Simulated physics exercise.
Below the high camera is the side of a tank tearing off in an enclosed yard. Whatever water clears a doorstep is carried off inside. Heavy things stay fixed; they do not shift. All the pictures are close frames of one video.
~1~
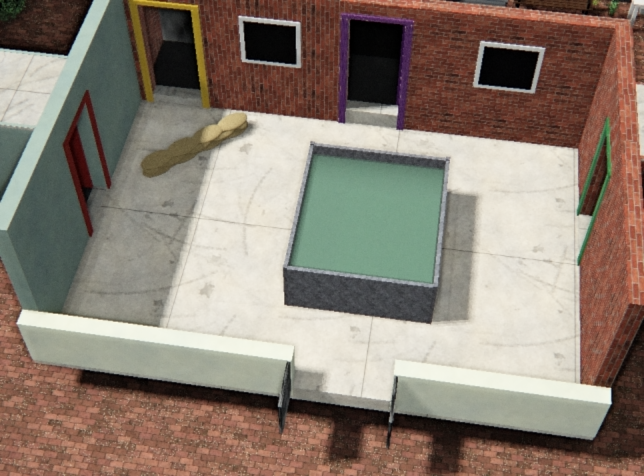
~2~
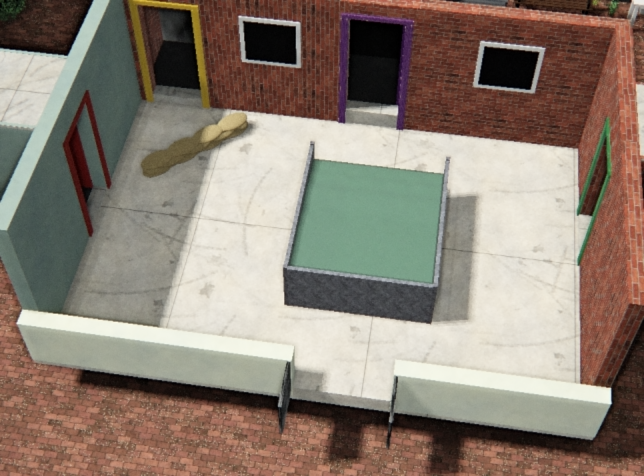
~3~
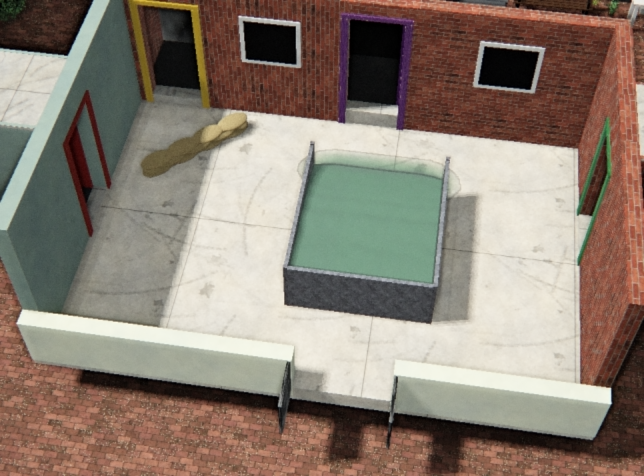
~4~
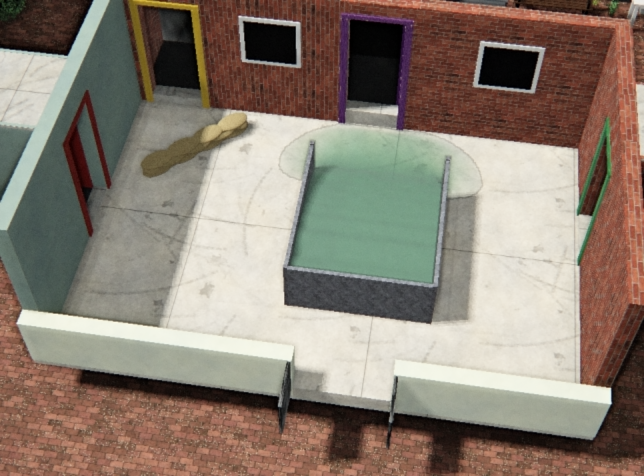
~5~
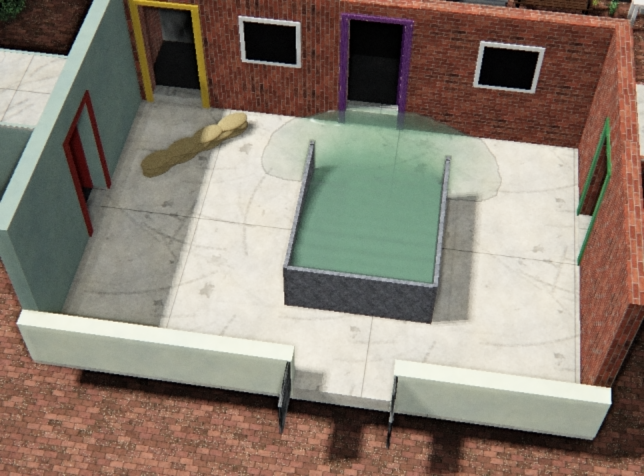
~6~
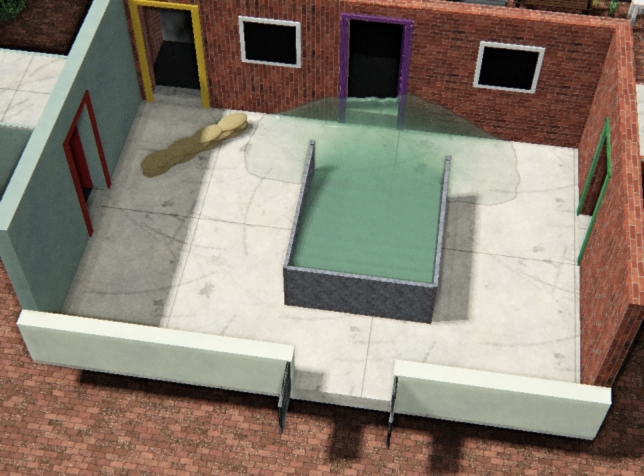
At first, still green water fills a dark-walled rectangular tank in a yard enclosed by brick and pale walls. Then the tank's far side is gone, and water pours out through the gap, fanning left and right across the pale floor and spreading back to the purple-framed doorway.
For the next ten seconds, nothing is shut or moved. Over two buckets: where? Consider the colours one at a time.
The green door gets overrun I think; the red door gets overrun I think; the purple door gets overrun I think; the yellow door holds up fine I think.
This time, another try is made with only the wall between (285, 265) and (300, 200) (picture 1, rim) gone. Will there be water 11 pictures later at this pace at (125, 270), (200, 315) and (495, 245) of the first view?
In turn: Inundated, then inundated, then untouched.
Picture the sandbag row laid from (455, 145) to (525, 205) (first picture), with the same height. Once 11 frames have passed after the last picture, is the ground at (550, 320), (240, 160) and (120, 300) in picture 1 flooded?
The three points, in order, are untouched, soaked and untouched.
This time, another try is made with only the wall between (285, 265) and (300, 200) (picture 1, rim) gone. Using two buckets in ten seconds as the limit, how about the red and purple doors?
Check - red door: Comes out above; purple door: Comes out below.
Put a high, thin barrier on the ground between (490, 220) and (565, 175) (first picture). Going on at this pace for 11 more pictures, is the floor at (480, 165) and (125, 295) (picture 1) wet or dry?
Result, in order: Swamped / bone-dry.
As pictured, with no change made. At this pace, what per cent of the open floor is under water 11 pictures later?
It should be close to 40 %.
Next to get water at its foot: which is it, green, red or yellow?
That would be the door marked yellow.
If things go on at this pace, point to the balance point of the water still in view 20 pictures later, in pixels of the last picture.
Close to pixel (357, 201).
A moment on, water covers 20 % of the floor; the green door not reached, the red door not reached, the purple door far over two buckets in, the yellow door wet at the sill, nothing in.
Next, water covers 40 % of the floor; the green door wet at the sill, nothing in, the red door not reached, the purple door far over two buckets in, the yellow door wet at the sill, nothing in.
Then, water covers 70 % of the floor; the green door over two buckets in, the red door under two buckets in, the purple door far over two buckets in, the yellow door wet at the sill, nothing in.
Later, water covers 95 % of the floor; the green door far over two buckets in, the red door far over two buckets in, the purple door far over two buckets in, the yellow door under two buckets in.
In the end, water covers 95 % of the floor; the green door far over two buckets in, the red door far over two buckets in, the purple door far over two buckets in, the yellow door under two buckets in.
